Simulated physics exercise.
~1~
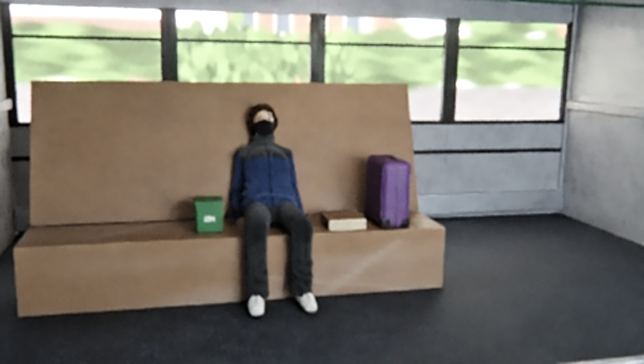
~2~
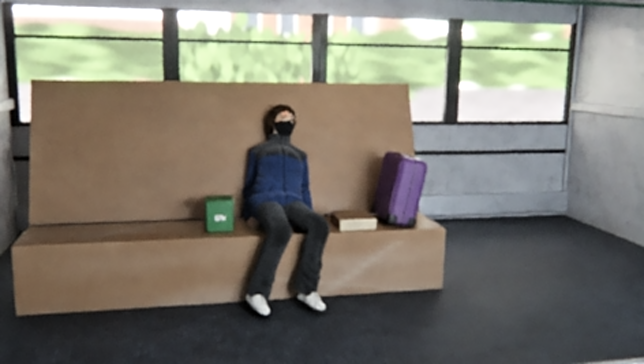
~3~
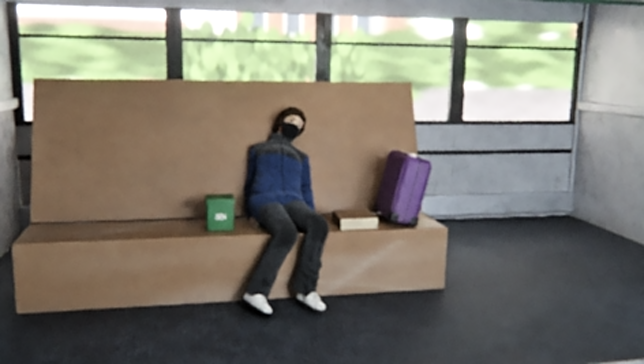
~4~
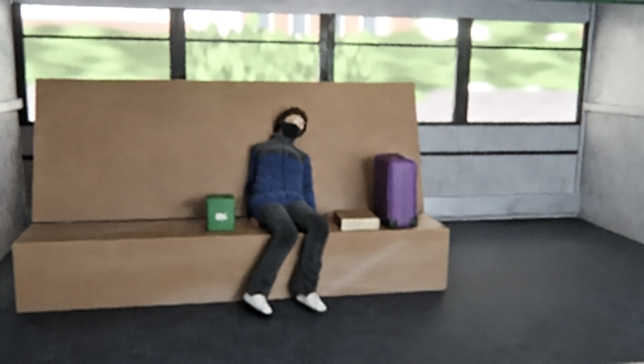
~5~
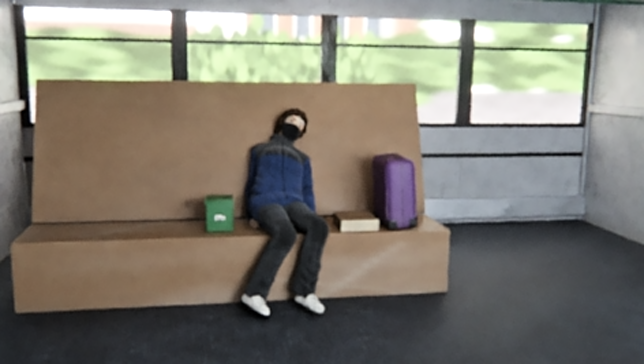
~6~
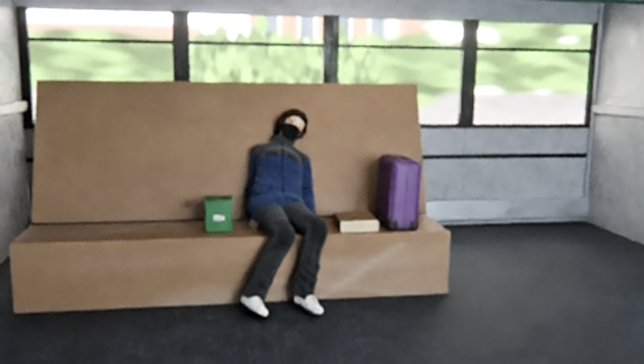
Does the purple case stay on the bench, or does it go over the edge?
The purple case stays on the bench, settling back upright after leaning to the right.
In this clip, a masked, limp sleeper on a rail car bench shifts right along with a green tub, a flat brown item and a purple case, which tips right, then rocks back upright. The sleeper stays seated and all three objects remain on the bench.
